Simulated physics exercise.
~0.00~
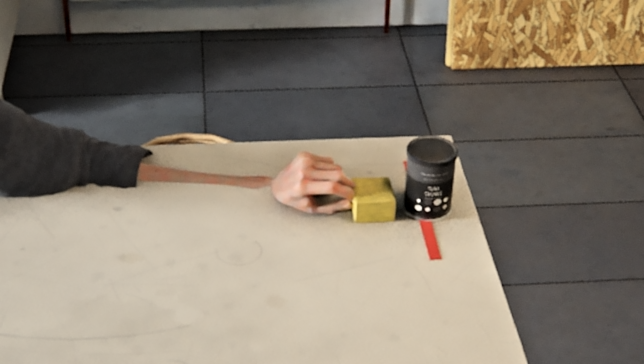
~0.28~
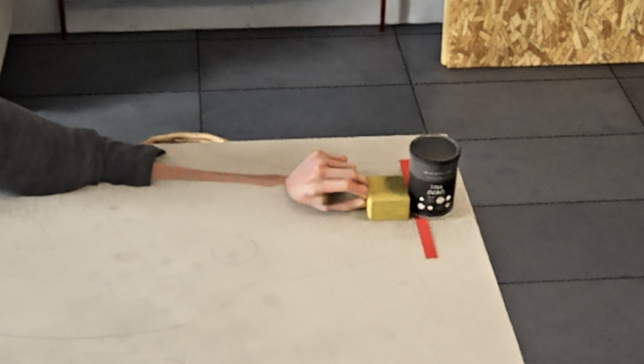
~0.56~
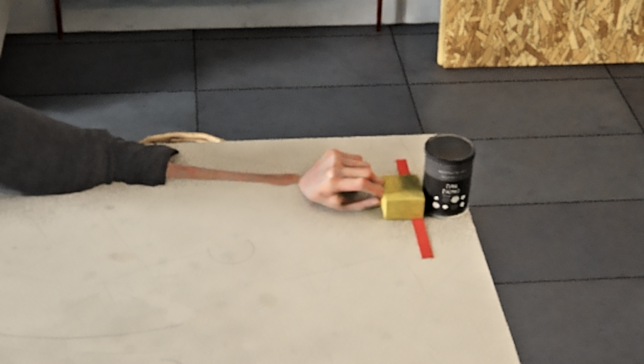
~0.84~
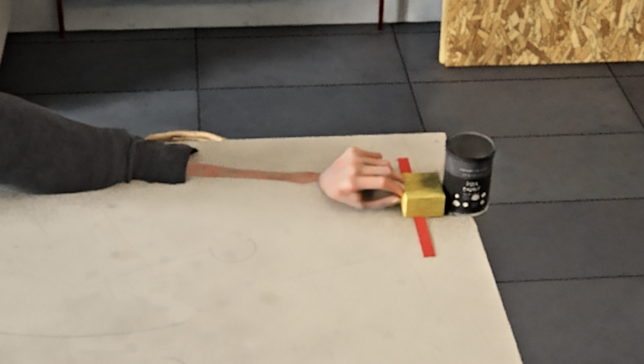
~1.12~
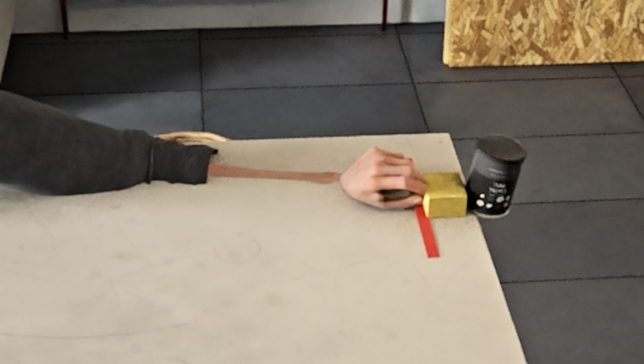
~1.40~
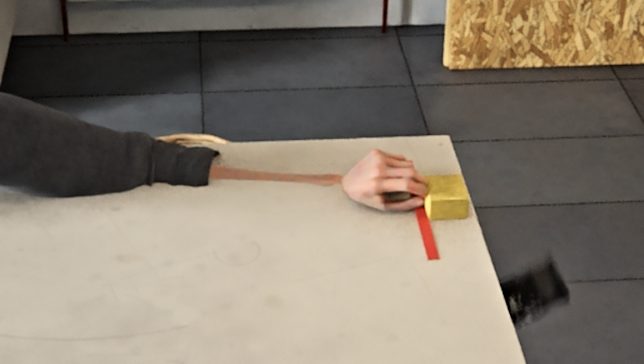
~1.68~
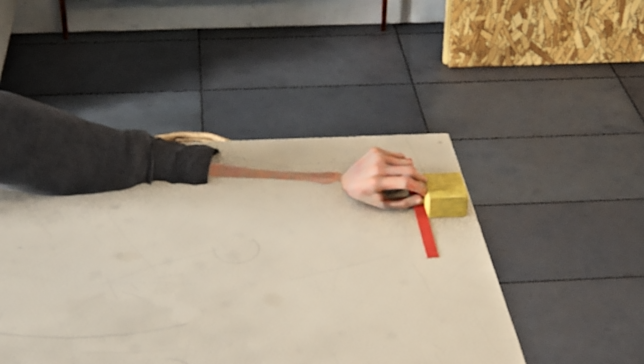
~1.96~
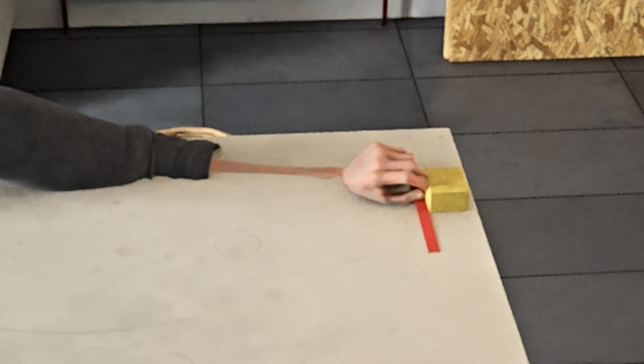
A hand slides a yellow block right, pushing a black tin off the table's edge.
